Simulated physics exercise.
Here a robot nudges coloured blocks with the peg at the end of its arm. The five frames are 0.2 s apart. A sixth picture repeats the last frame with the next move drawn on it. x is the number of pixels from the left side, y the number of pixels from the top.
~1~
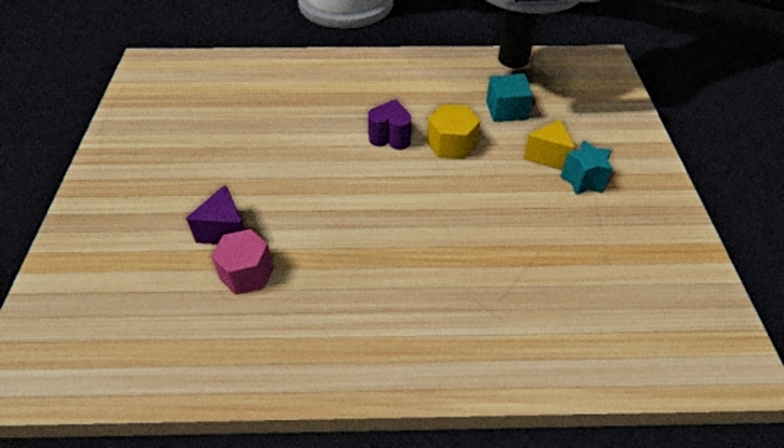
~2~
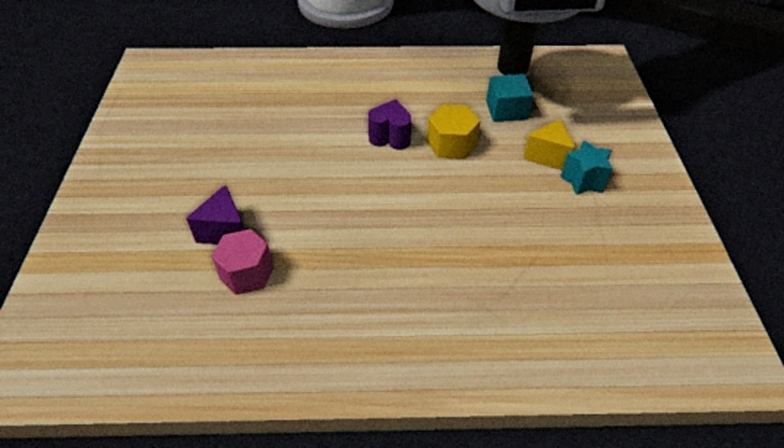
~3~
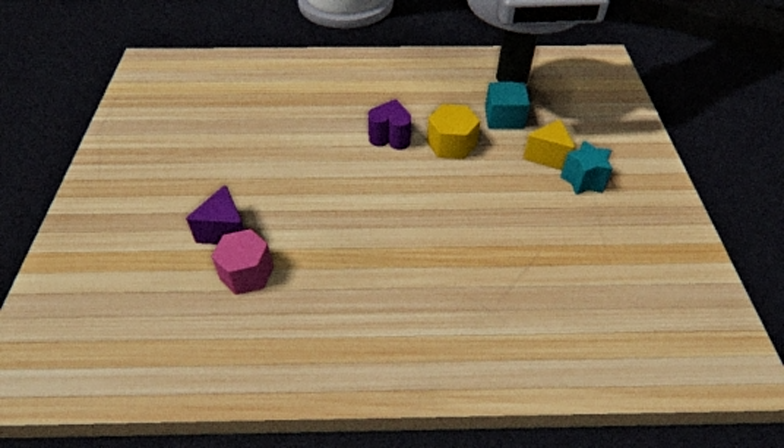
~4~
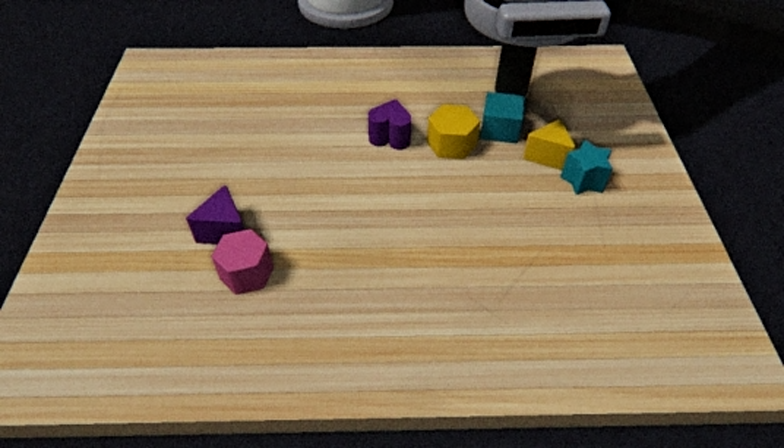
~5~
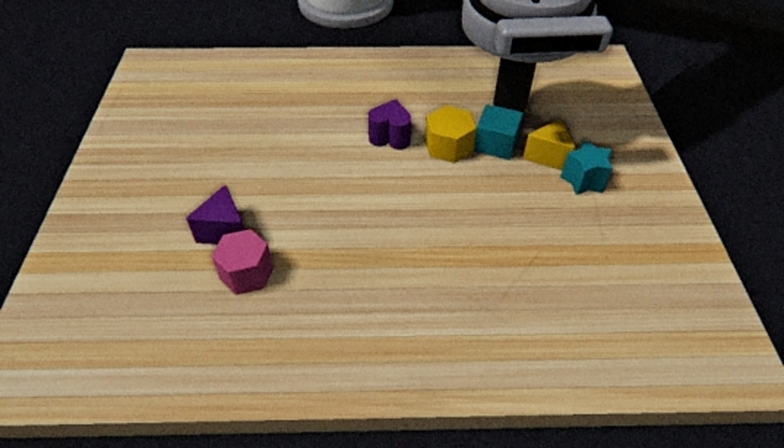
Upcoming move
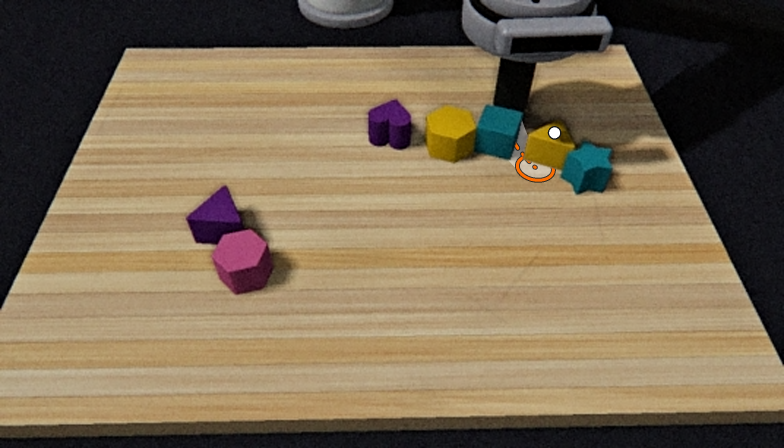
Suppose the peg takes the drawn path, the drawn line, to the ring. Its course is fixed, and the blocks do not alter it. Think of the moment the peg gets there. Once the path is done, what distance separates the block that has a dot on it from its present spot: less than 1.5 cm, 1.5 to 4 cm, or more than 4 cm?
The block that has a dot on it moves 1.5-4 cm.
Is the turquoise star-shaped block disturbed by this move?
It gets displaced.
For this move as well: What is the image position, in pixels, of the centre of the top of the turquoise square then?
Just about (499, 144).
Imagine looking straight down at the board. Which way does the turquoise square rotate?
Looking down: Clockwise.
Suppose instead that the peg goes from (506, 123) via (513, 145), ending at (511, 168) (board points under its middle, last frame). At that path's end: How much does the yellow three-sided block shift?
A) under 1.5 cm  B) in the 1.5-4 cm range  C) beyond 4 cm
Choice A: Under 1.5 cm.
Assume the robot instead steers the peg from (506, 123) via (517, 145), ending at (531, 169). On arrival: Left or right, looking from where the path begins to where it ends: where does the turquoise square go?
It heads right.
The line goes from (506, 123) by way of (516, 145) to (535, 168); the dot is on the yellow three-sided block.
The first path, step by step. Halfway along, peg (520, 128); turquoise square (499, 139), turned 35° clockwise.
At the end, peg (540, 150); yellow six-sided block unmoved; turquoise square (499, 144), turned 45° clockwise; yellow three-sided block (575, 144), turned 60° anticlockwise; turquoise star-shaped block (605, 160).
